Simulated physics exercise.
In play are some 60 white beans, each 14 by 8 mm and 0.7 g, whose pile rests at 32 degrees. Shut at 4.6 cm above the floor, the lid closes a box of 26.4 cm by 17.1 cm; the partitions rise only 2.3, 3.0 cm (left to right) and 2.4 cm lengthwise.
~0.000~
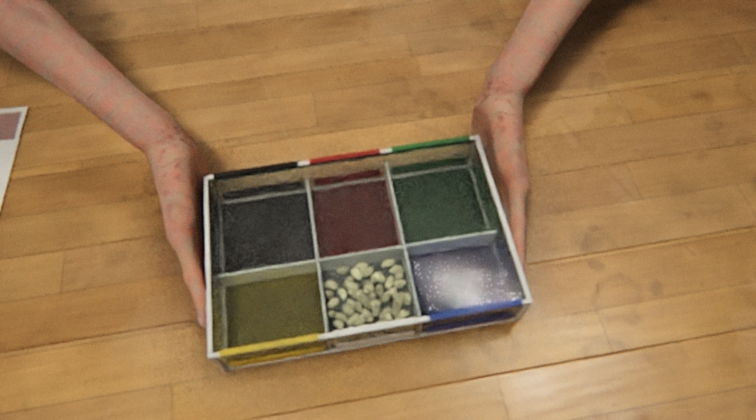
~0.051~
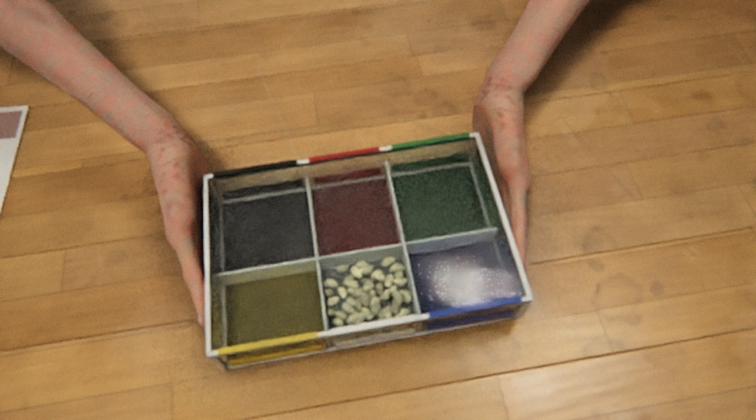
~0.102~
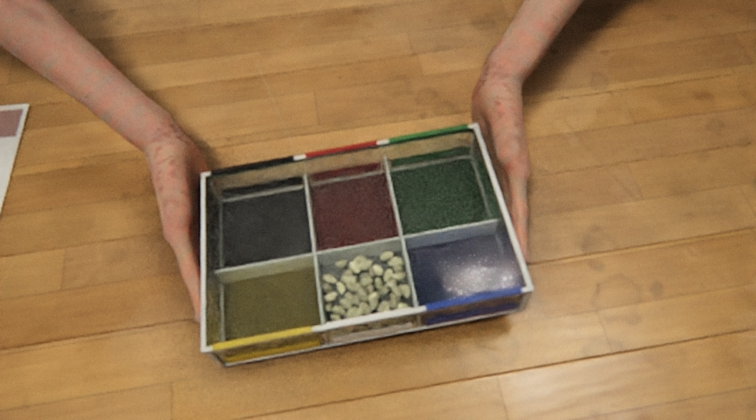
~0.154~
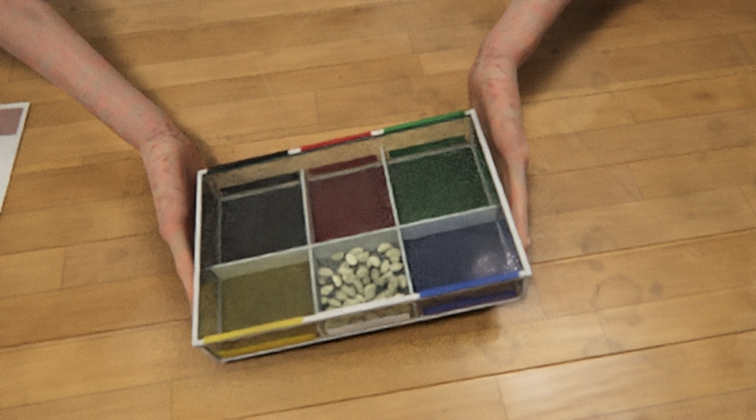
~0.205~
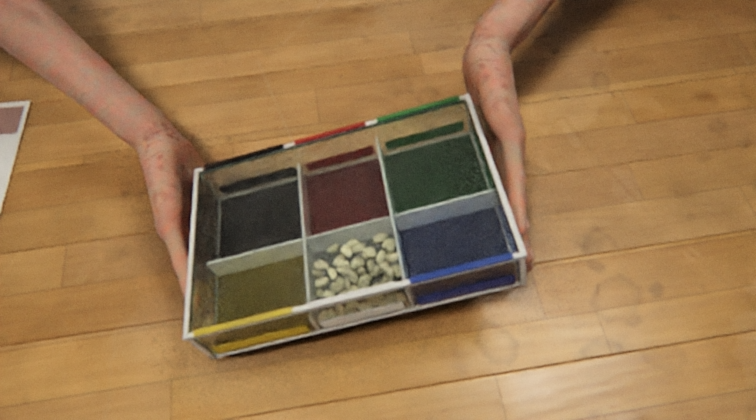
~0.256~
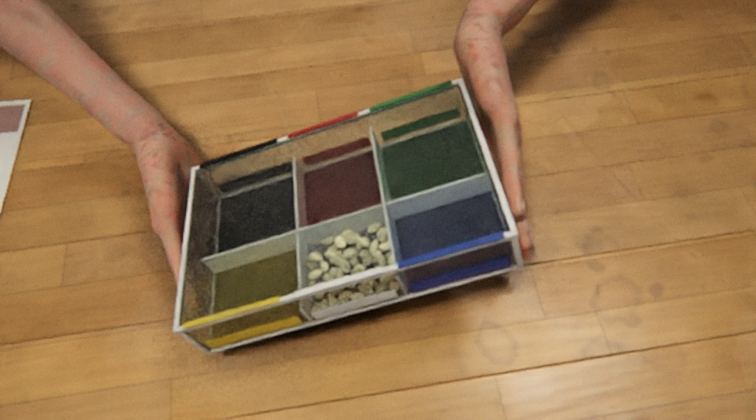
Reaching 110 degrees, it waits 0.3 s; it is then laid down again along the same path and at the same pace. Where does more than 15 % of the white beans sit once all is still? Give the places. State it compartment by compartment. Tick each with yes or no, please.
Red - no; blue - no; green - no; yellow - no; white - no; black - yes.
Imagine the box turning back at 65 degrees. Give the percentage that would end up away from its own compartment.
10 percent.
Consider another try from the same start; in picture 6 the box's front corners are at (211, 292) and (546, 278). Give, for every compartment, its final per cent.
By the end, red has 0%, blue has 5%, green has 60%, yellow has 0%, white has 30% and black has 0%.
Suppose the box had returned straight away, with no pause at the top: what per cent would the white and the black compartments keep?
Result - white: 0 %; black: 100 %.
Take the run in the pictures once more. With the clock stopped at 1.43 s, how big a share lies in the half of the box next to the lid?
Roughly 80 percent of the pieces.
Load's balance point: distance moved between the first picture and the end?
Roughly 15.0 cm.
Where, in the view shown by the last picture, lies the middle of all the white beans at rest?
At about (238, 218).
After 1.43 s, tilt 110 degrees; black 100 %.
Then, at 2.21 s, tilt 56 degrees; black 100 %.
After 3.01 s, tilt 0 degrees; black 100 %.
In the end, at 3.5 s, red 0 %, blue 0 %, green 0 %, yellow 0 %, white 0 %, black 100 %.
